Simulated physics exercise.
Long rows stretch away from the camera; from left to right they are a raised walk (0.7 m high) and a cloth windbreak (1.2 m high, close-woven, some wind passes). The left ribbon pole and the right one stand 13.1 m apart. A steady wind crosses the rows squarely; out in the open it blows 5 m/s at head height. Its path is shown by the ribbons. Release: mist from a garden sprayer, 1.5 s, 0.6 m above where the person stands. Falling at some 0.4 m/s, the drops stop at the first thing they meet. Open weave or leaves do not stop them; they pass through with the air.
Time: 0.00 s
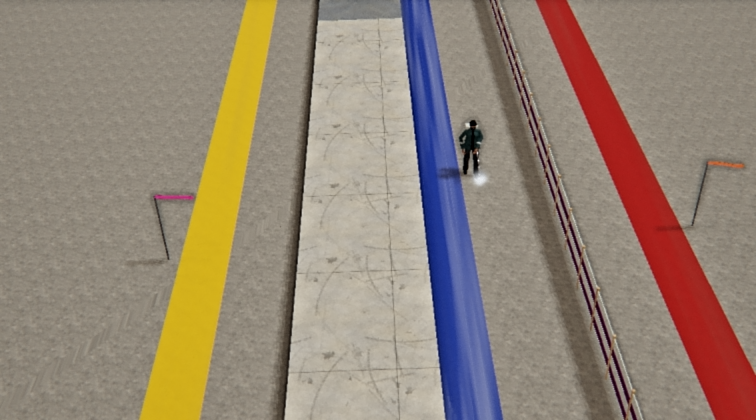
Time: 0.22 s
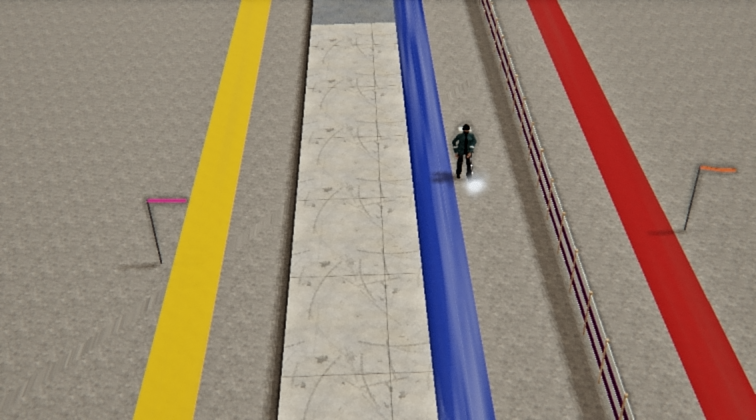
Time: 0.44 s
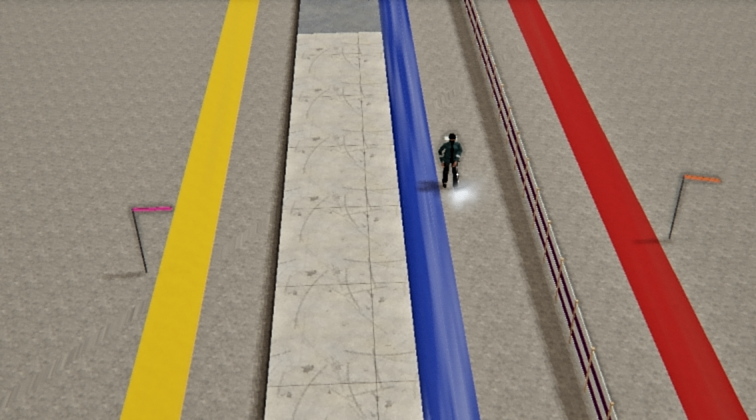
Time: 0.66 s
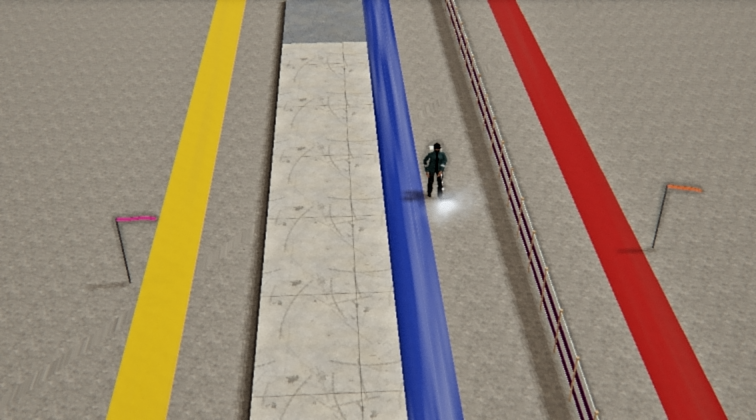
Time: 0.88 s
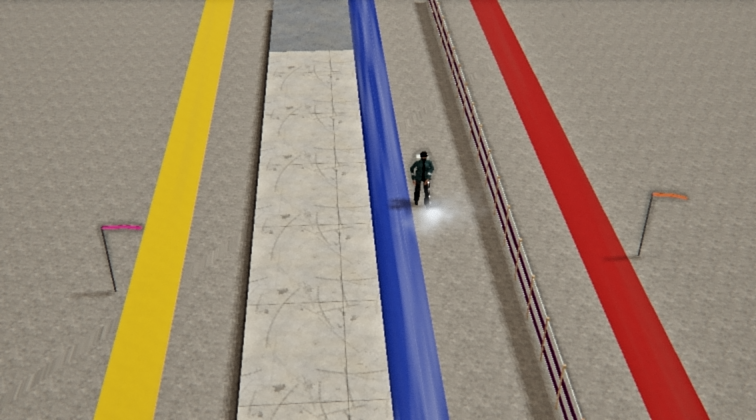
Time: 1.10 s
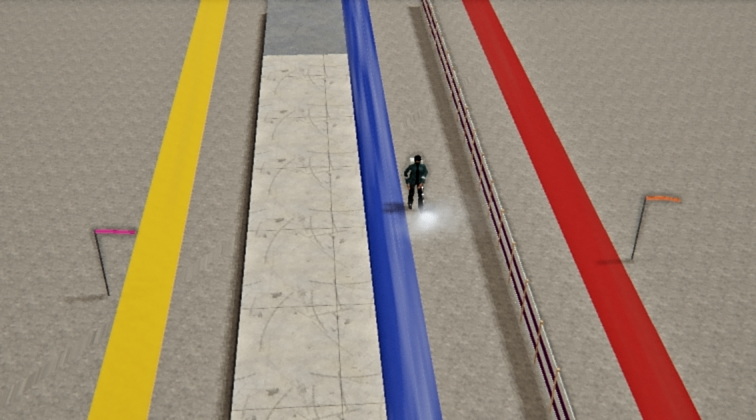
Small dark figure releasing pale spray between a blue stripe and a narrow barrier, while ribbons on poles stream to the right.
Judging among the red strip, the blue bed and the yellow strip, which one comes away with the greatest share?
The greatest share goes to blue.
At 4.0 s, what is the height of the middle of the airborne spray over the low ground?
Roughly 0.4 m up.
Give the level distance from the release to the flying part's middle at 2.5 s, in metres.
The distance is close to 0.5 m.
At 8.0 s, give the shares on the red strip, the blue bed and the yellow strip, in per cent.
The shares are around 2 percent red, 25 percent blue, 0 percent yellow.
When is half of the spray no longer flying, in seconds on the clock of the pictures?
2.2 s.
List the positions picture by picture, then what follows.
The left ribbon ends at (193, 198), leaning 85 degrees to the right, the spray in the air spans x = 475 to 485 around y = 180 and it comes from (479, 175), in the first picture.
The right ribbon ends at (736, 170), leaning 85 degrees to the right, the spray in the air spans x = 470 to 485 around y = 180, the red one passes (648, 229), the blue one passes (439, 236) and the yellow one passes (202, 244), in the second picture.
The left ribbon ends at (172, 209), leaning 85 degrees to the right, the spray in the air spans x = 450 to 480 around y = 190 and the top of the cloth windbreak crosses (531, 169), in the third picture.
The right ribbon ends at (702, 191), leaning 80 degrees to the right, the spray in the air spans x = 435 to 475 around y = 205, the red one passes (591, 192), the blue one passes (403, 199) and the yellow one passes (185, 206), in the fourth picture.
The left ribbon ends at (142, 228), leaning 85 degrees to the right and the spray in the air spans x = 415 to 475 around y = 210, in the fifth picture.
The right ribbon ends at (680, 200), leaning 85 degrees to the right, the spray in the air spans x = 410 to 470 around y = 215 and the top of the cloth windbreak crosses (496, 191), in the sixth picture.
After 2.5 s, 39 % is in the air or yet to come; 0 % lies on the red strip, 14 % on the blue bed and 0 % on the yellow strip; the middle of what still flies is 0.3 m above the low ground, near (438, 220).
After 4.0 s, 13 % is in the air or yet to come; 0 % lies on the red strip, 22 % on the blue bed and 0 % on the yellow strip; the middle of what still flies is 0.4 m above the low ground, near (523, 215).
After 8.0 s, 2 % is in the air or yet to come; 2 % lies on the red strip, 24 % on the blue bed and 0 % on the yellow strip.
After 20.0 s, 0 % is in the air or yet to come; 2 % lies on the red strip, 24 % on the blue bed and 0 % on the yellow strip.
After 45.0 s, 0 % is in the air or yet to come; 2 % lies on the red strip, 24 % on the blue bed and 0 % on the yellow strip.
